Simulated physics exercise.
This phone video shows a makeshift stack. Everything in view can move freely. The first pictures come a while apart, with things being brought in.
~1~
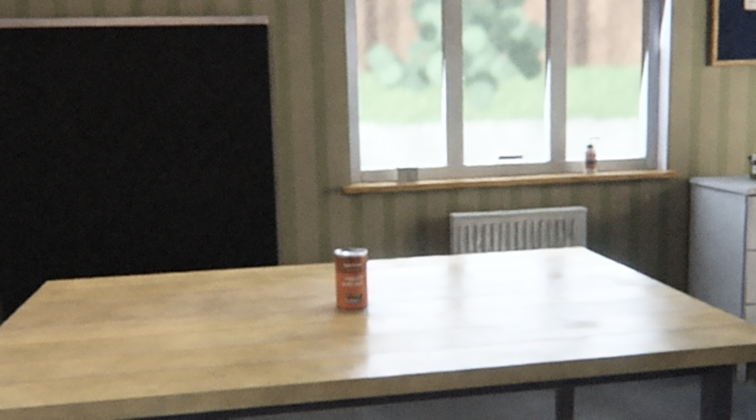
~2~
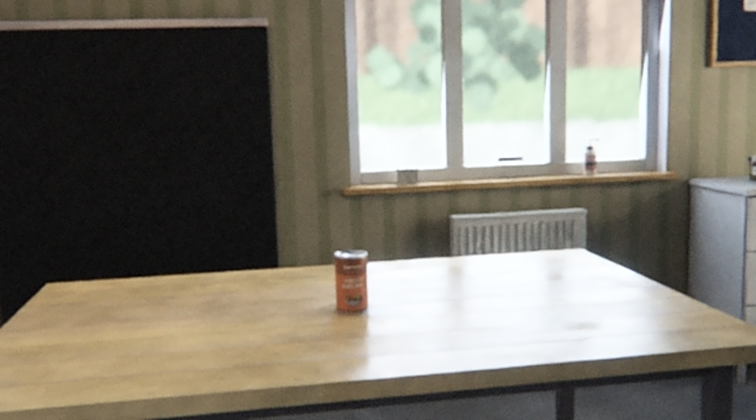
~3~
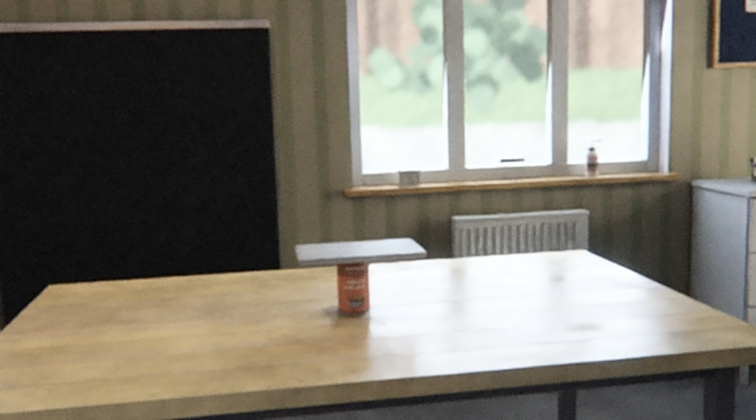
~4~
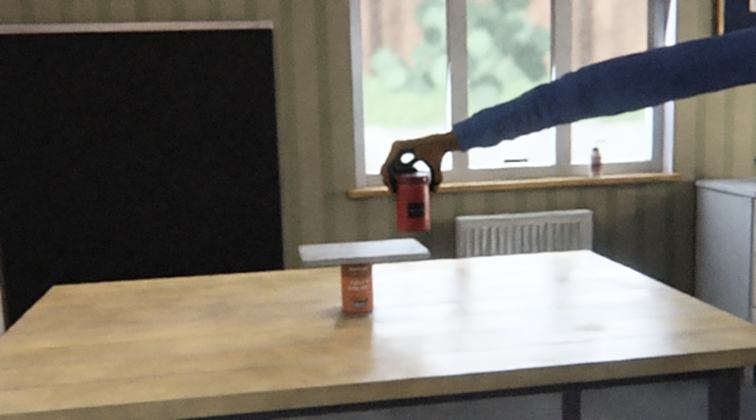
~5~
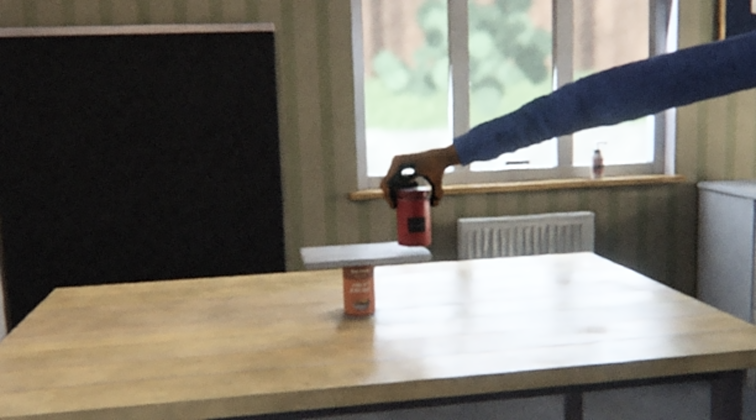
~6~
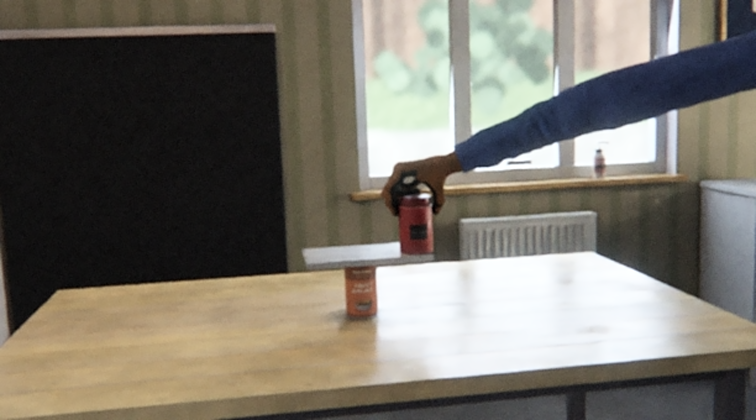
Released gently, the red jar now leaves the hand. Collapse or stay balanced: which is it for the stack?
The stack fails to support it.
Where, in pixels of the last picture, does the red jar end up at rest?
End position: Approximately (475, 300).
Then, 0.30 s on from there, red jar now fallen; white board turned 46° from how it was put.
Then, 0.50 s on from there, white board on its side.
Then, 1.00 s on from there, white board now fallen.
In the end, fallen, red jar and white board; orange tin unmoved. At the end, from the last picture's camera, red jar near (475, 300). The stack gives way.
